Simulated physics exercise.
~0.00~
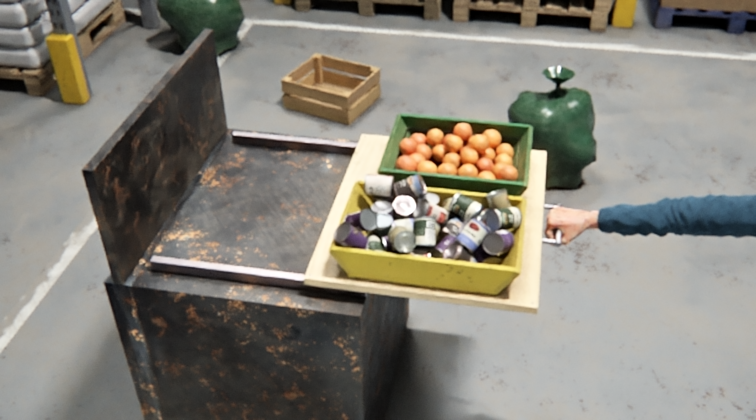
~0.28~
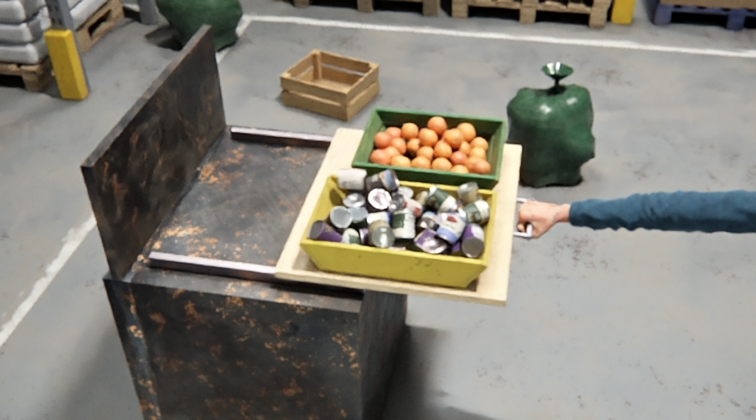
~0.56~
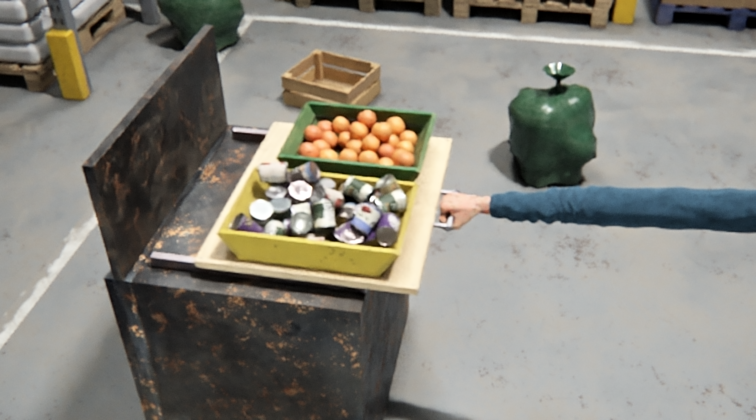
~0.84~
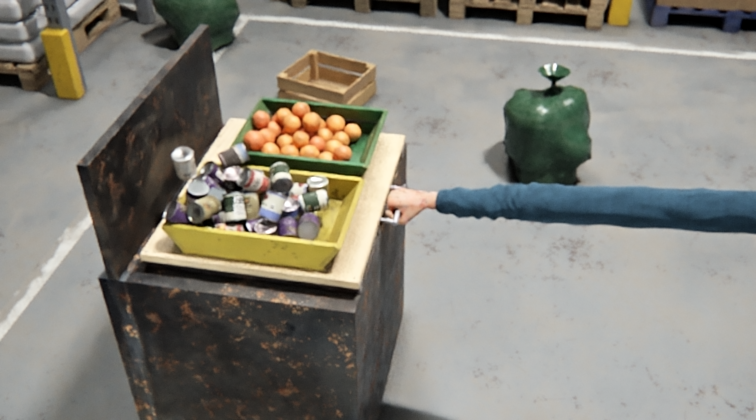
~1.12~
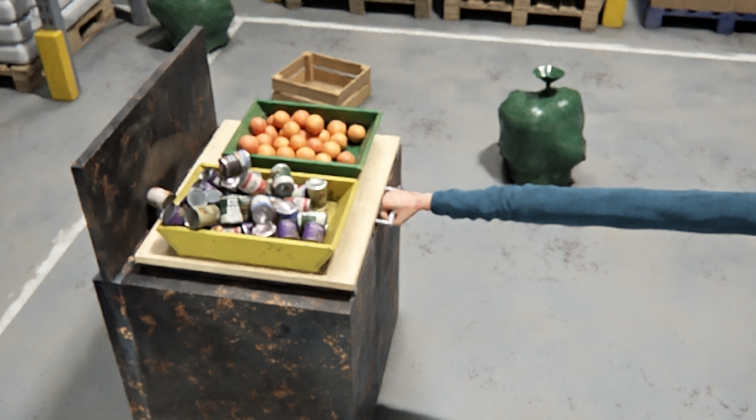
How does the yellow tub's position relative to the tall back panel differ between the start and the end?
At the start the yellow tub is well to the right of the back panel, out beyond most of the cabinet top. By the end it has moved left and sits over the cabinet, close to the panel.
